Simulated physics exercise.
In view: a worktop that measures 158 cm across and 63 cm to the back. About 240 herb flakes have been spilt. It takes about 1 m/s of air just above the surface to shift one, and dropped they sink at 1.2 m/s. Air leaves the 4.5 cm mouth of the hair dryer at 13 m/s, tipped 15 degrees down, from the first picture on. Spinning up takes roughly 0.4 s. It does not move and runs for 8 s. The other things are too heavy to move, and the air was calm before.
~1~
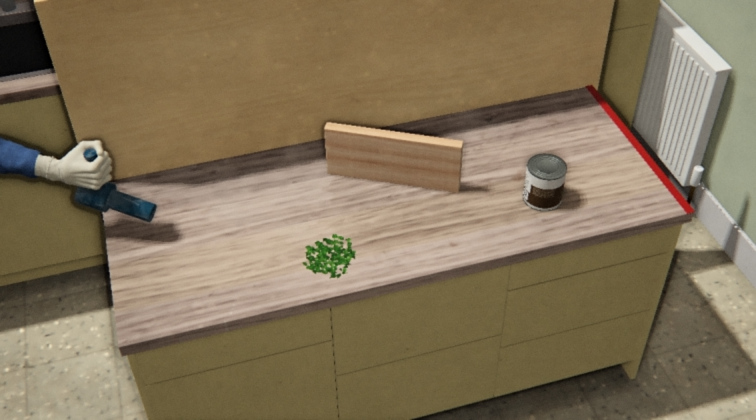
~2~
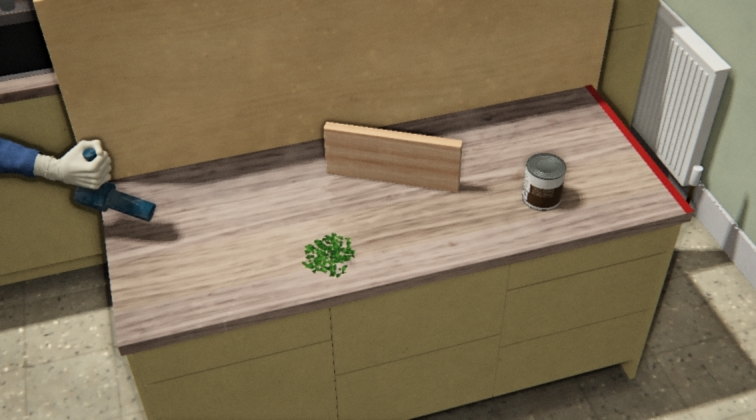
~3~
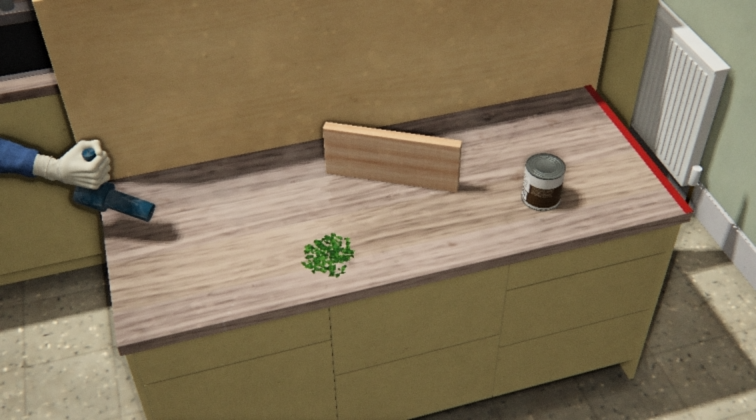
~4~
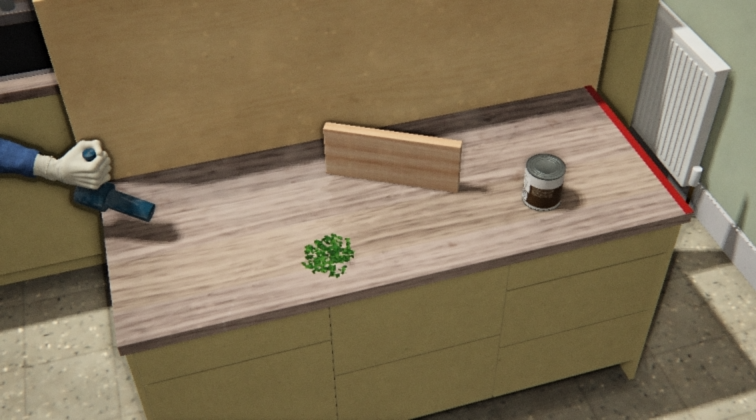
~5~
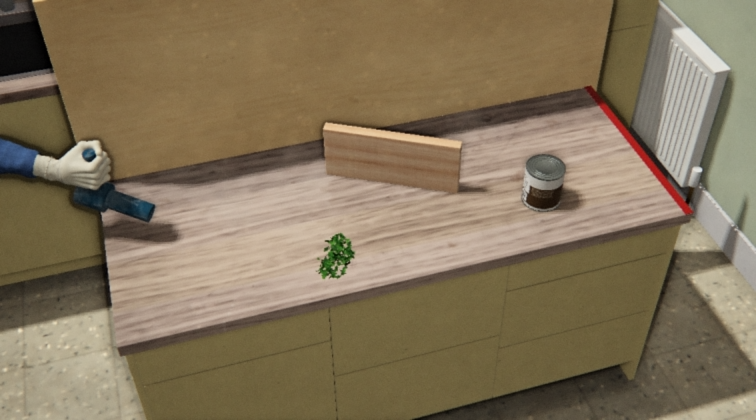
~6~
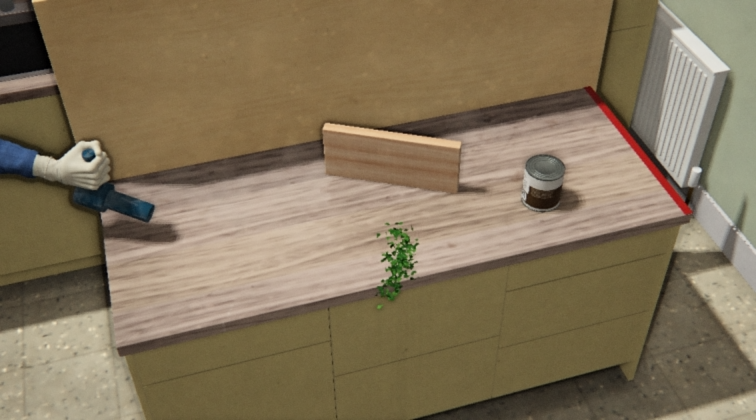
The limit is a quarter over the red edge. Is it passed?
Answer: No.
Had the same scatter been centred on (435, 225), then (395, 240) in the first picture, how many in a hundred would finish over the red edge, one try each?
In that order: 30 %, 20 %.
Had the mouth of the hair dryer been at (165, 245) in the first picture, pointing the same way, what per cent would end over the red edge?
It would be near 30 %.
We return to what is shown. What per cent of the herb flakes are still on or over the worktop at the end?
Some 1 per cent.
Then, 1.2 s after the last picture, 5 % are over the red edge; 94 % have settled or left.
Then, 2.2 s after the last picture, 7 % are over the red edge; 97 % have settled or left.
Then, 4.0 s after the last picture, 7 % are over the red edge; 98 % have settled or left.
Then, 7.6 s after the last picture, at the end, 8 % are over the red edge.
